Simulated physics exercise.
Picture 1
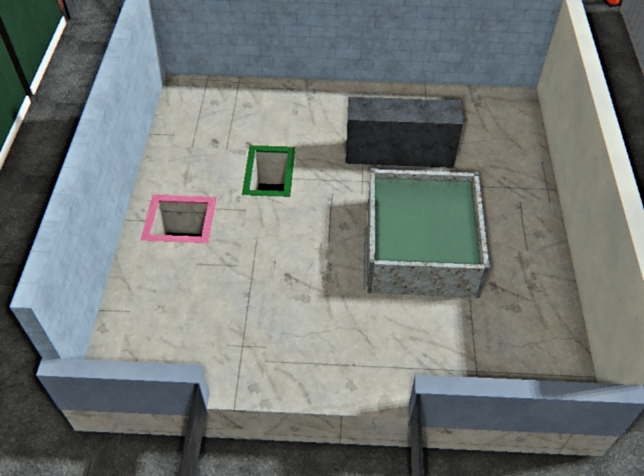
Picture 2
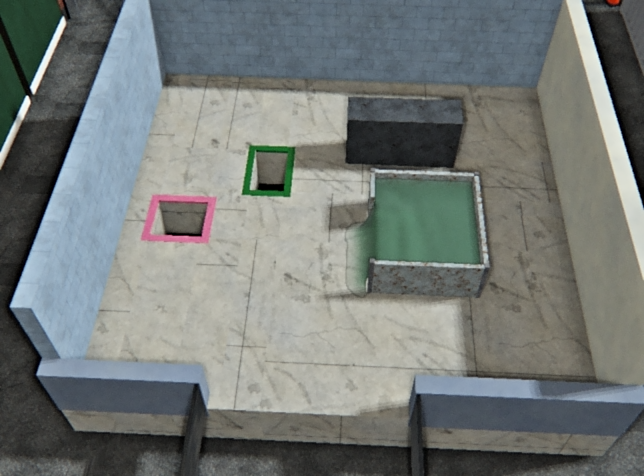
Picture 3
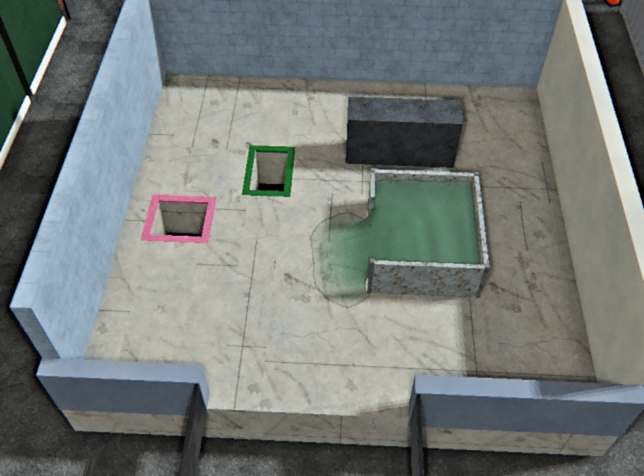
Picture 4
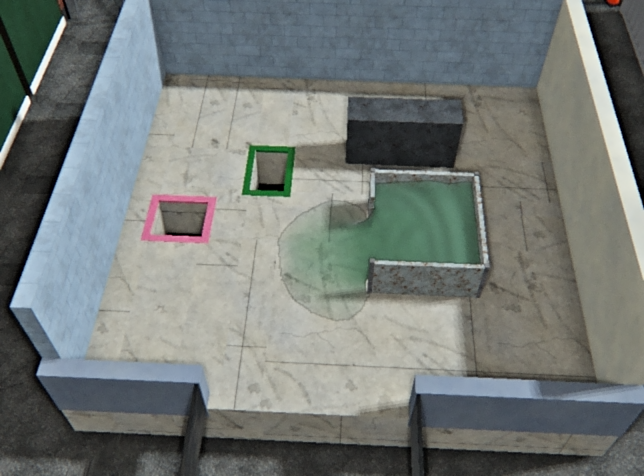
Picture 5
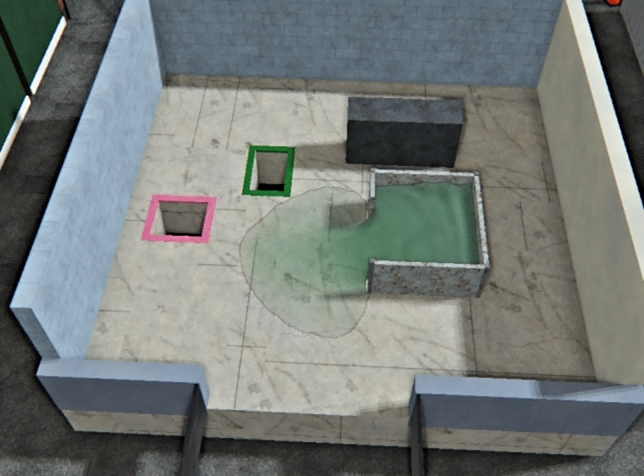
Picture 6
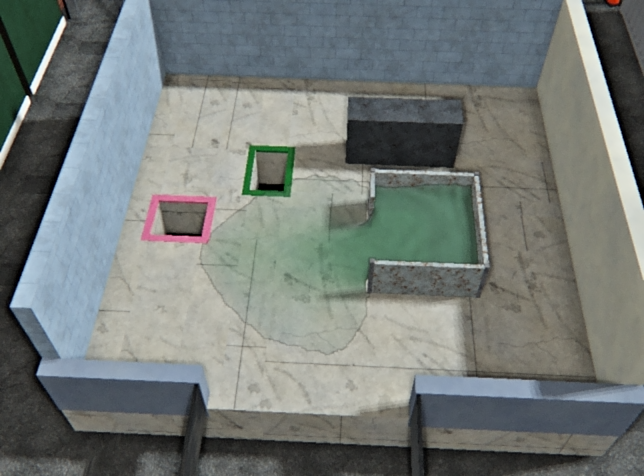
Green water sits still in a speckled, stone-walled tank on the right of a pale, veined slab, seen from above by a steady camera, with low blue walls at left, back and front and a cream one at right. A dark block stands behind the tank, and pink-rimmed and green-rimmed pits lie open to the left. Through a gap in the tank's left side, water pours out and spreads leftward in a widening, thinning rounded sheet.
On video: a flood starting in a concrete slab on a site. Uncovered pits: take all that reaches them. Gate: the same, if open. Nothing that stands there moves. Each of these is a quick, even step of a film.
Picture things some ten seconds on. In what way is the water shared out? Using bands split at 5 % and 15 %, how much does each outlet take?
At the end, the gate clears fifteen per cent, the green pit holds five to fifteen per cent, the pink pit clears fifteen per cent.
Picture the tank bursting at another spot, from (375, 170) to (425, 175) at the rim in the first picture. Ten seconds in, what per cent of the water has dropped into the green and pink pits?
In percent: Green 25, pink 4.
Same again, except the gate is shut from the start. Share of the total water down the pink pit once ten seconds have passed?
I'd put the pink pit at 30 per cent after ten seconds.
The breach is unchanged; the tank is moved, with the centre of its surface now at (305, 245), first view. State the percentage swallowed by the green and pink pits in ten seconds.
Within ten seconds the green pit collects 0 percent of the total and the pink pit 35 percent.
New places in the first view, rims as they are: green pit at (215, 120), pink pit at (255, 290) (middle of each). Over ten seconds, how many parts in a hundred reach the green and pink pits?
Green 12 %; pink 35 %.
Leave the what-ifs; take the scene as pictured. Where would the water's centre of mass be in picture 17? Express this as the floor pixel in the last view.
Centre of the water: Near (297, 266).
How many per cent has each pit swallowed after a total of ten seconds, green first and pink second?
Close to 8 per cent, and close to 28 per cent.
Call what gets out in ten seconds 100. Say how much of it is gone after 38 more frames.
Roughly 70 percent of it.
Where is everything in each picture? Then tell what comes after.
In the first frame, still water in the tank at (426, 220).
In the second frame, the front is at (357, 226), out from the gap at (373, 247).
In the third frame, the front is at (326, 225), out from the gap at (372, 250).
In the fourth frame, water pours out at (372, 250) and has run to (286, 238).
In the fifth frame, the front is at (245, 249), out from the gap at (372, 251).
In the sixth frame, the front is at (207, 260), out from the gap at (372, 250).
A moment on, water covers 25 % of the floor; the gate 0 %, the green pit 1 %, the pink pit 3 %.
Next, water covers 35 % of the floor; the gate 2 %, the green pit 3 %, the pink pit 7 %.
Then, water covers 35 % of the floor; the gate 4 %, the green pit 4 %, the pink pit 12 %.
Later, water covers 50 % of the floor; the gate 10 %, the green pit 6 %, the pink pit 22 %.
In the end, water covers 65 % of the floor; the gate 17 %, the green pit 8 %, the pink pit 28 %.
